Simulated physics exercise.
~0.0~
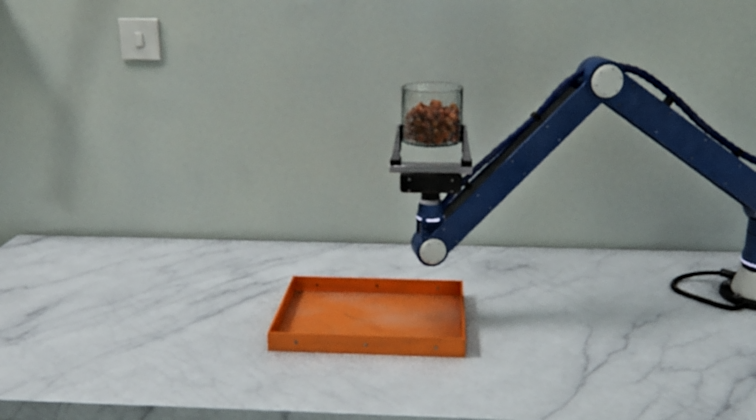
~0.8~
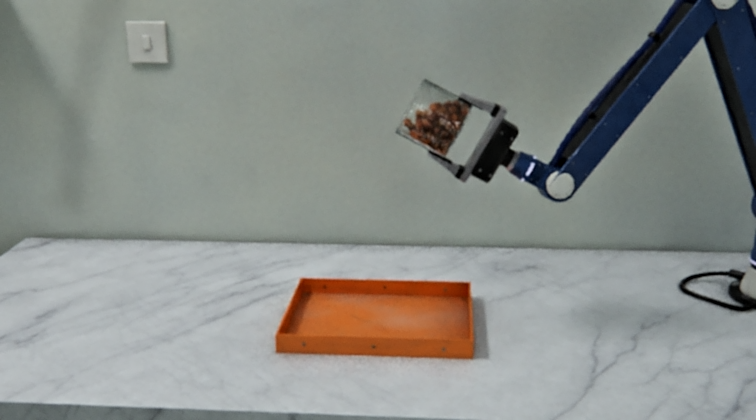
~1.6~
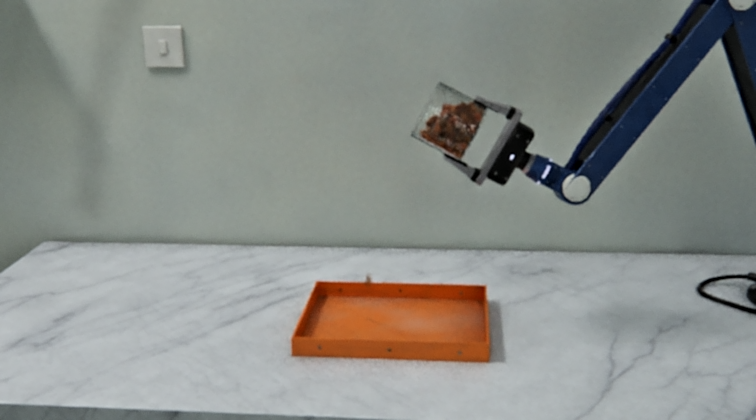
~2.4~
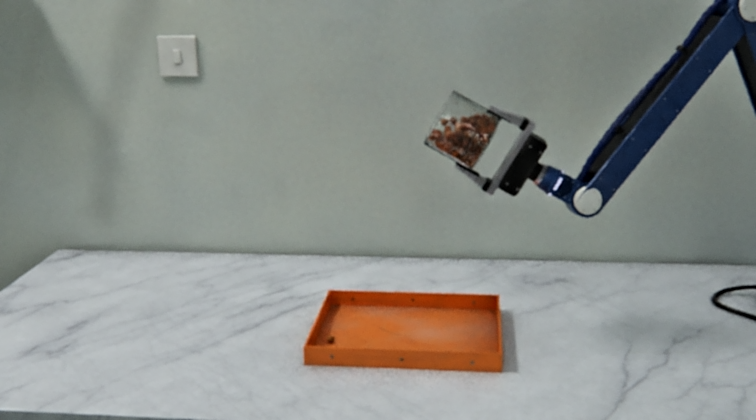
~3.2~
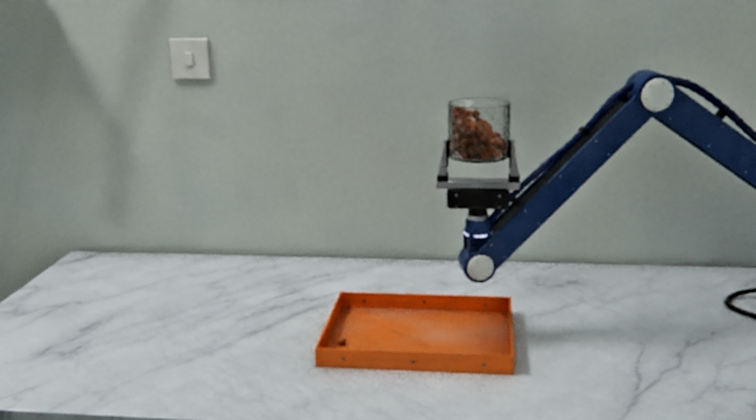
A blue robot arm holds up a clear cup of brown nuts over a white marble table, seen from the front and slightly above against a pale grey-green wall with a light switch. An orange tray lies on the table below. The arm lifts the cup and tips it steeply to the left, with the nuts bunched inside. While the cup stays tilted, a tiny piece drops and comes to rest in the tray's left side, as the view pans slightly left. Finally the arm lowers and turns the cup upright, nearly all the nuts still inside.
